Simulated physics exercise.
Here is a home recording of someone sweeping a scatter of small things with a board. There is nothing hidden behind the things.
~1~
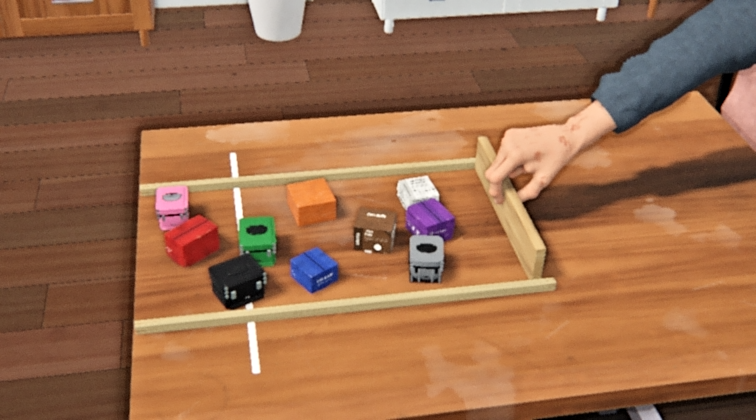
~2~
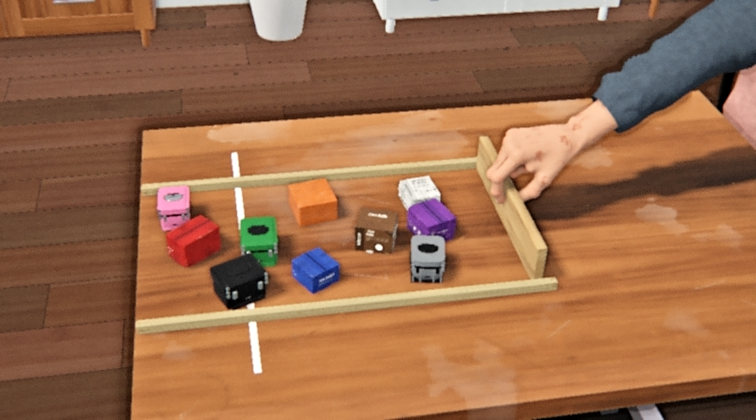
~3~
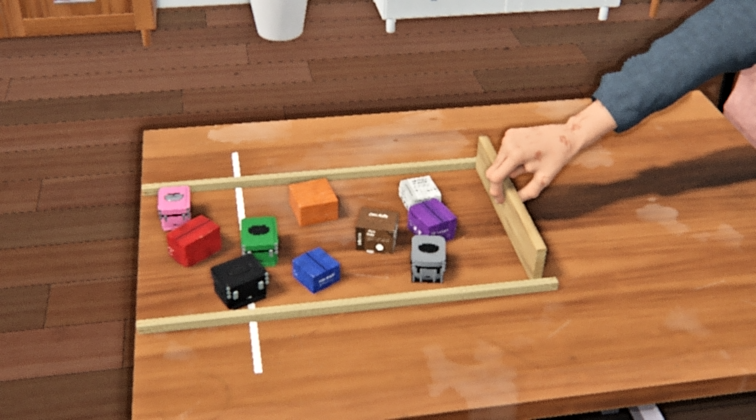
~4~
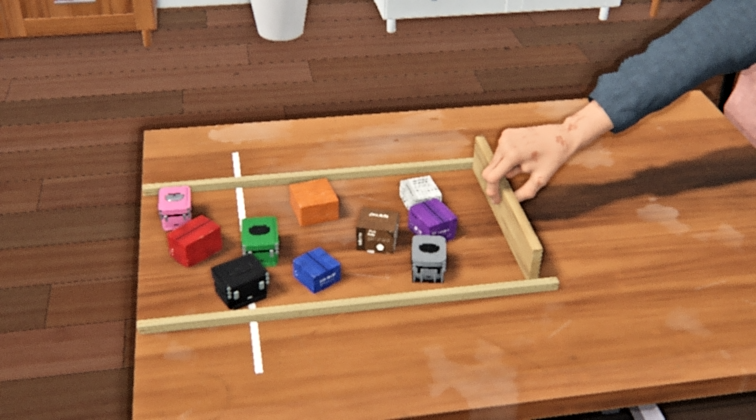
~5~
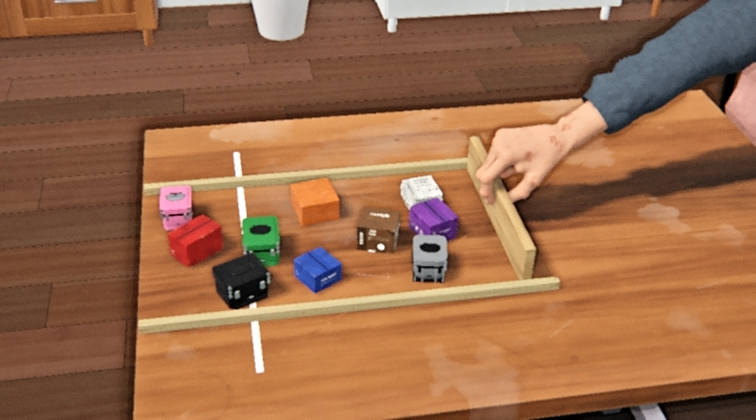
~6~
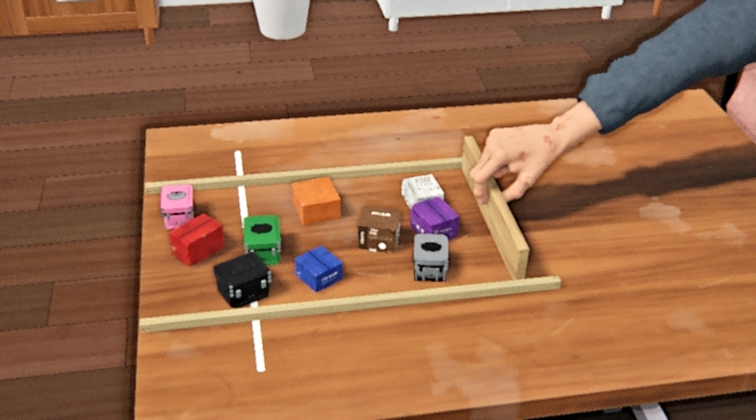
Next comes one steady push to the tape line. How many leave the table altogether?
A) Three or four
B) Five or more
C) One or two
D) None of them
(C) One or two.
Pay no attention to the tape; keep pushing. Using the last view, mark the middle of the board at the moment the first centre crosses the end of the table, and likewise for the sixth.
At (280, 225) for the first, at (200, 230) for the sixth.
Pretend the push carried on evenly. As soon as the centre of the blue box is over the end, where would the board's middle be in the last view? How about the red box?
The blue box gives roughly (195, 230), the red box roughly (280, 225).
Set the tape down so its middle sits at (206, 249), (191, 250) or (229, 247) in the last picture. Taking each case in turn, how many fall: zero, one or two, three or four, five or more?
Counts for the three spots in order: Three or four; more than four; either three or four.
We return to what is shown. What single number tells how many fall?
Result: A total of 1.
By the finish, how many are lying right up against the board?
The count in contact is 3.
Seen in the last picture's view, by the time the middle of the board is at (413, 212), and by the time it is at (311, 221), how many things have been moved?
Tally: First 4; then 9.
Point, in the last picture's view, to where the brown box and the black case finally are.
Final centres, in order: Near (193, 249), near (160, 290).
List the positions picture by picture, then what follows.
The first frame shows pink case (173, 209); red box (192, 241); black case (238, 282); board (507, 205); tape (243, 247).
The second frame shows red box (194, 242); white box (419, 195).
The third frame shows black case (240, 282); board (508, 205).
The fourth frame shows pink case (176, 209); blue box (317, 270).
The fifth frame shows red box (196, 241); grey case (429, 259).
The sixth frame shows pink case (178, 207); red box (197, 240); black case (242, 280); board (492, 205); tape (248, 245).
A little later, none off yet; pink case at rest near (178, 207); red box at rest near (197, 240); black case at rest near (242, 280).
Next, none off yet; pink case at rest near (178, 207); red box shifted about its own width near (147, 247); black case shifted about its own width near (200, 288).
When it is over, the number that fall off is one or two; down, red box.
